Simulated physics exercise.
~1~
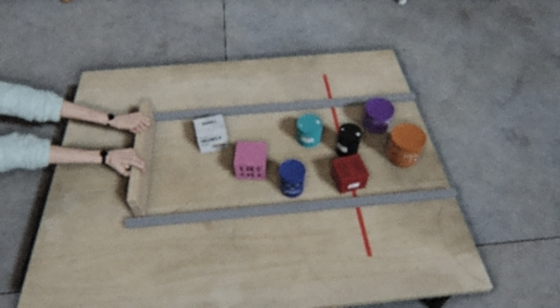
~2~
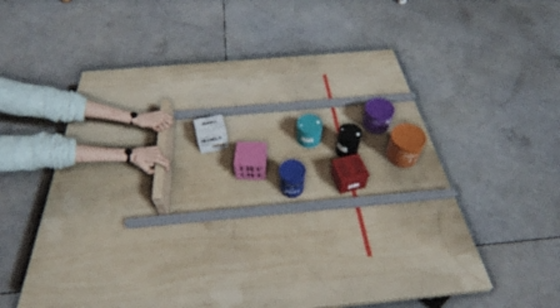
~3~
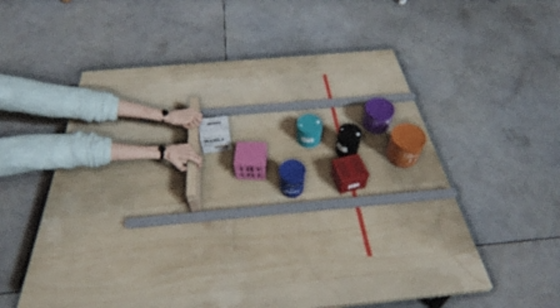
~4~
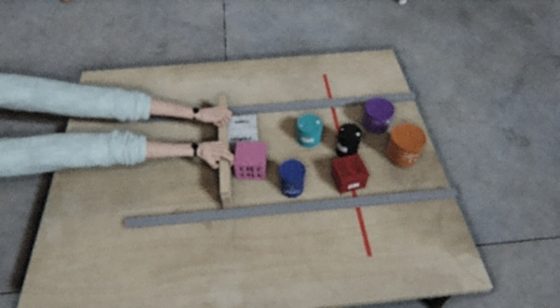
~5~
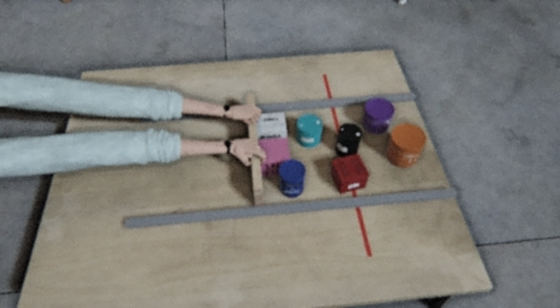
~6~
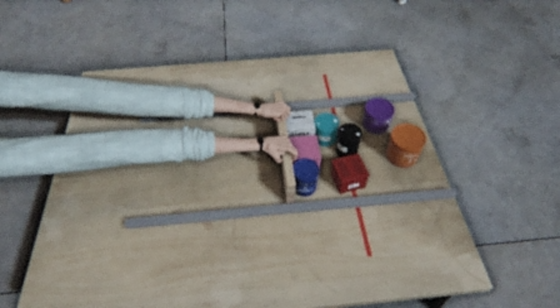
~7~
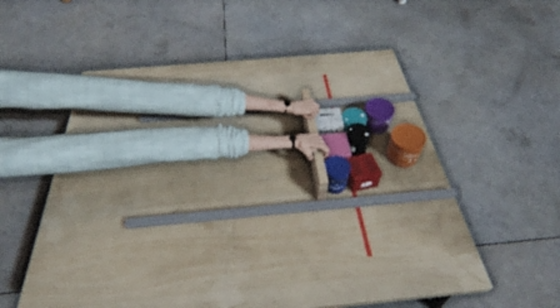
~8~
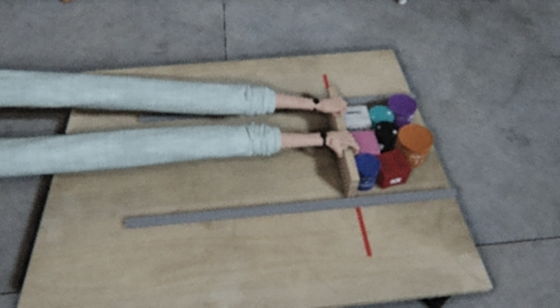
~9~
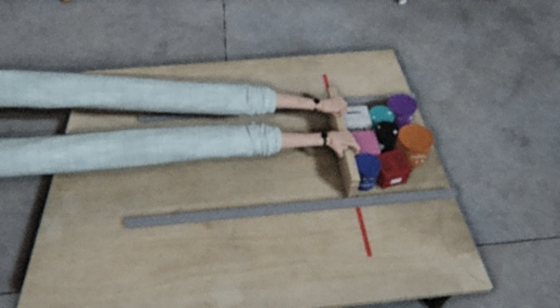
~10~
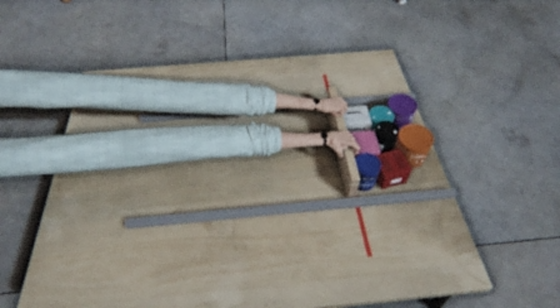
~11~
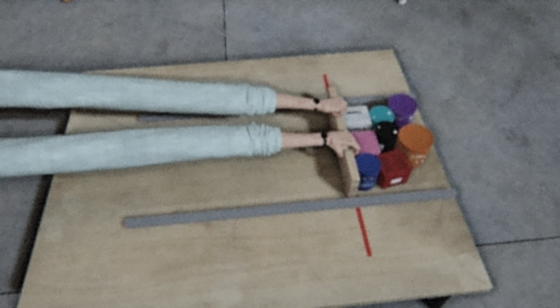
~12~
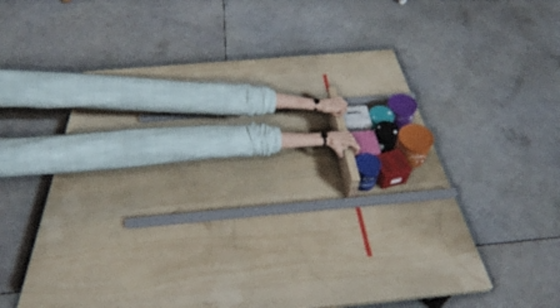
In the video, two hands push a wooden plank rightward across a board, gathering a white box, pink crate, blue pail, turquoise canister and other containers into a cluster past a red tape line, then stop near the right edge, with every container still on the board.
